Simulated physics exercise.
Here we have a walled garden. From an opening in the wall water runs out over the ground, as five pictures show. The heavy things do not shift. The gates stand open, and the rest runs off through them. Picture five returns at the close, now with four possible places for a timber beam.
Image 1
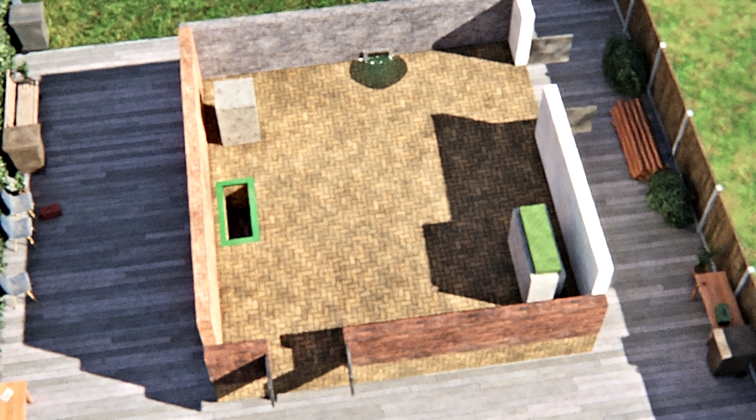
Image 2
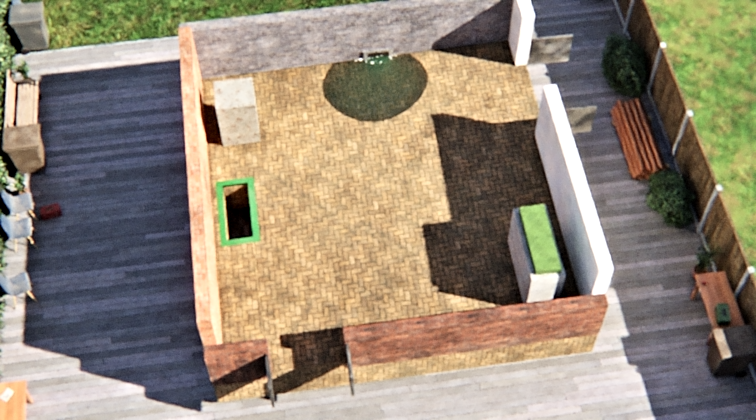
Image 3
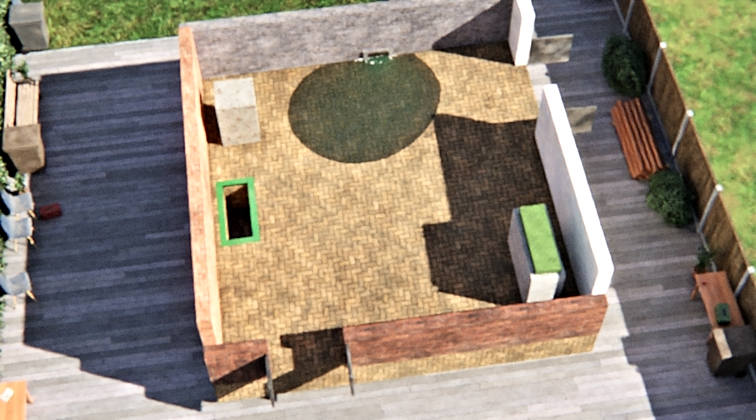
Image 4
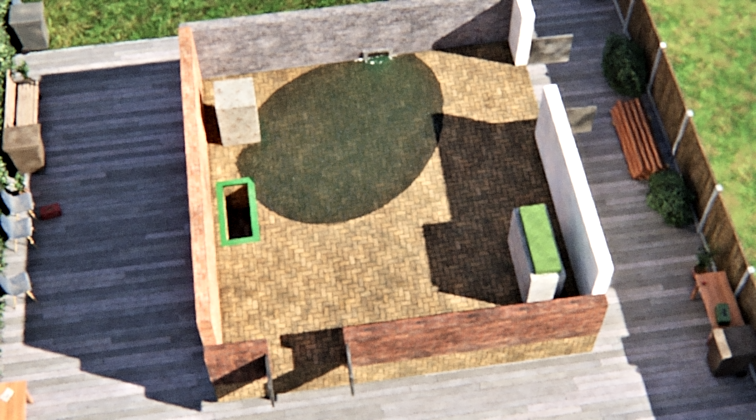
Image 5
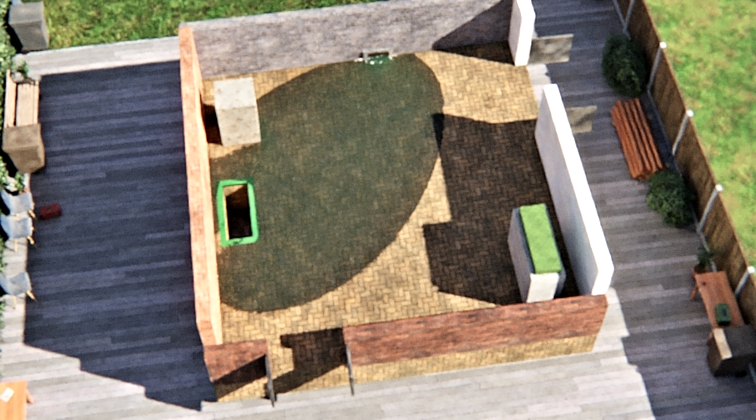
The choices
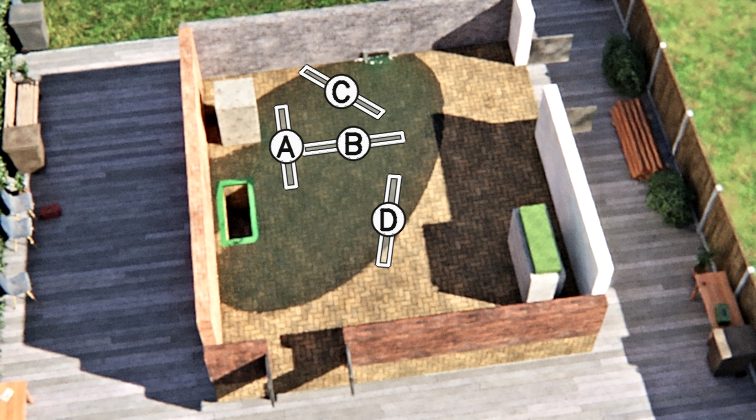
A dark pool of water spreads across the tan brick floor of a walled garden, seen from high above by a still camera. A green-rimmed drain and a pale block sit at left, a green-topped white block stands at lower right in shadow, and grey decking surrounds the walls. Starting small at the back wall, the water widens steadily forward and leftward, then surrounds the drain and enters it.
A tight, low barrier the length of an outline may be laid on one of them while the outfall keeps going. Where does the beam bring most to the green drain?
I would pick position B.
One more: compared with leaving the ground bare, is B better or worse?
Position B is better.
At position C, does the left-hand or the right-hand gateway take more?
More leaves on the left.
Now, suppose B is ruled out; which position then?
That is position D.
In white, A from (291, 187) to (281, 106); B from (303, 149) to (402, 136); C from (303, 69) to (380, 114); D from (383, 265) to (394, 176).
Choosing A, about 18 % of the stream goes into the green drain, about 82 % out by the gates.
Choosing B, about 77 % of the stream goes into the green drain, about 22 % out by the gates.
Choosing C, about 17 % of the stream goes into the green drain, about 83 % out by the gates.
Choosing D, about 48 % of the stream goes into the green drain, about 52 % out by the gates.
